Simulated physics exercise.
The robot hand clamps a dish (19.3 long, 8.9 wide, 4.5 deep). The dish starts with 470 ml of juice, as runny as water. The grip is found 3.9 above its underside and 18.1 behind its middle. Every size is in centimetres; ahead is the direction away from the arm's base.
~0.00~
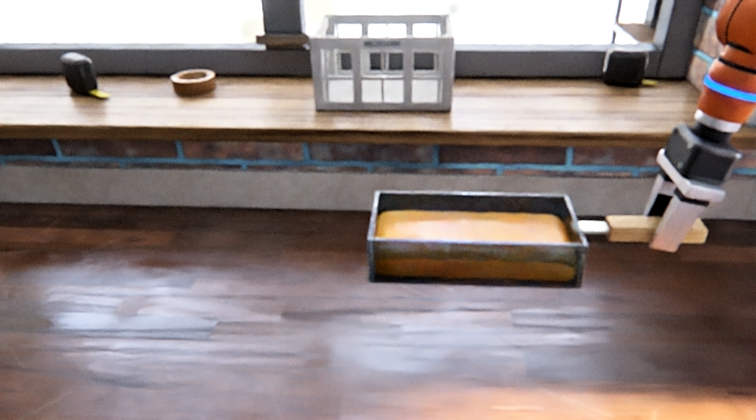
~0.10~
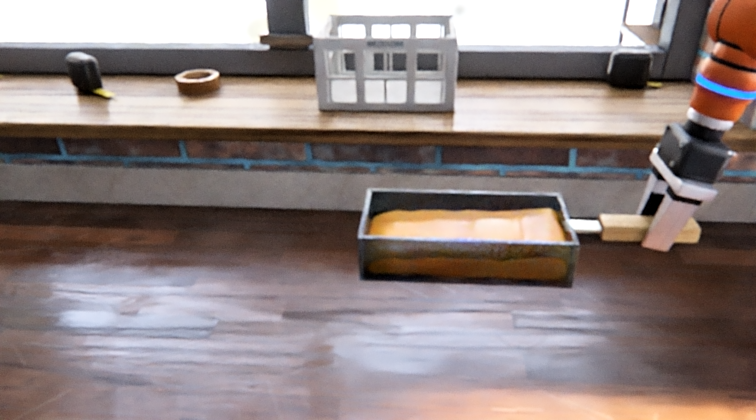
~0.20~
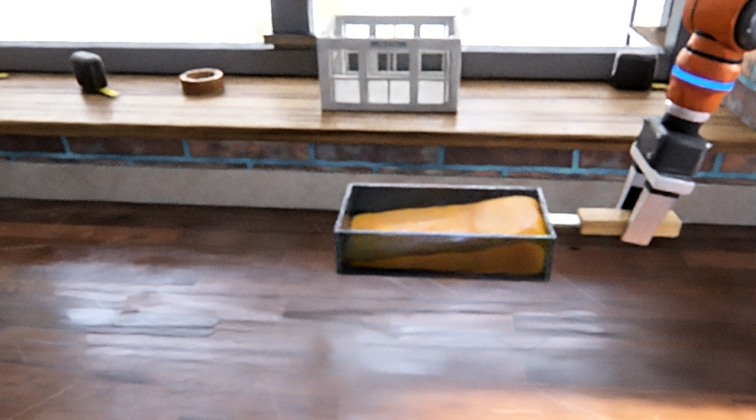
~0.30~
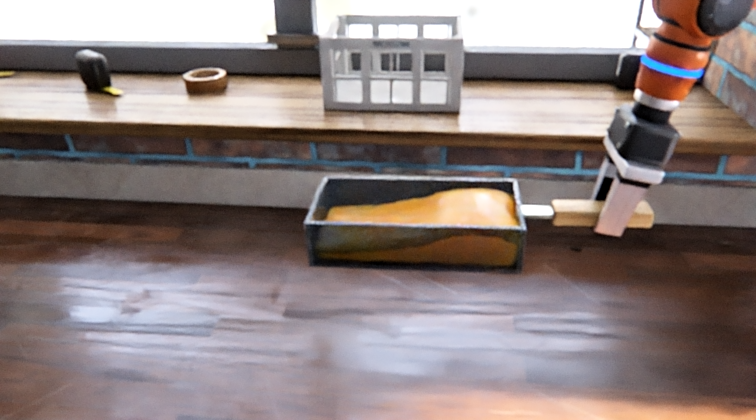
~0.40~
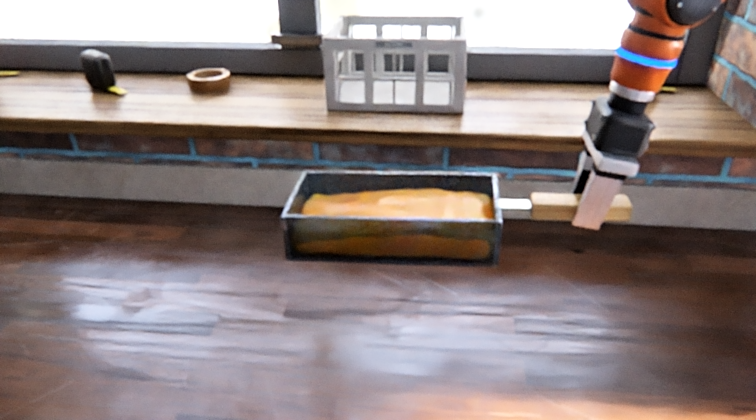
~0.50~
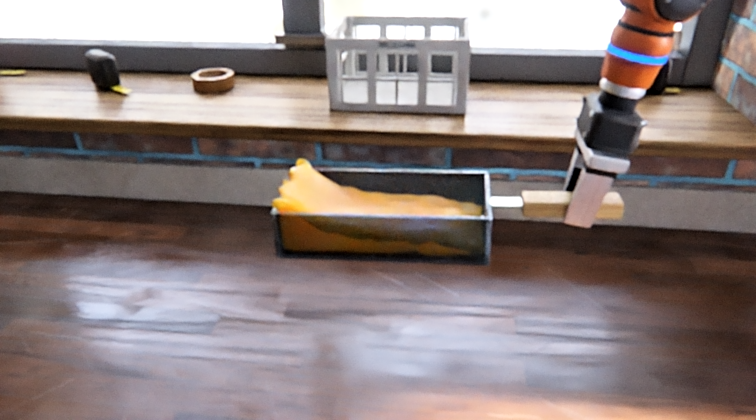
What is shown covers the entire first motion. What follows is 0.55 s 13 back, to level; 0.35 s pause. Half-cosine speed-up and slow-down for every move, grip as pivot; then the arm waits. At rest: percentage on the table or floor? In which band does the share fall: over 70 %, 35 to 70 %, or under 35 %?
It falls under 35 %.
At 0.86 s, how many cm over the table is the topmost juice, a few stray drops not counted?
It reaches roughly 25 centimetres.
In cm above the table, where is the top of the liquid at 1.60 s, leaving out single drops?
The liquid tops out near 25 cm above the table.
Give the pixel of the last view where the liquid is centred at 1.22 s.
The centre lands around (563, 227) in the last view.
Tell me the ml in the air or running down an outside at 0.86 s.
Estimate: Some 30 ml.
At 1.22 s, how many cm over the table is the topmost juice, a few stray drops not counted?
Roughly 26 centimetres high.
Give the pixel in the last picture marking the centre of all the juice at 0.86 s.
Roughly at (447, 226).
By 0.86 s, level, liquid up to 26 above the table; 380 ml in the dish, 60 ml on the table or floor, 30 ml in the air or running down outside.
By 1.22 s, level, liquid up to 26 above the table; 350 ml in the dish, 90 ml on the table or floor, 35 ml in the air or running down outside.
By 1.60 s, level, liquid up to 25 above the table; 350 ml in the dish, 120 ml on the table or floor.
By 2.40 s, level, liquid up to 24 above the table; 350 ml in the dish, 120 ml on the table or floor.
Final state, 350 ml in the dish, 120 ml on the table or floor. That is 26 % on the table or floor.
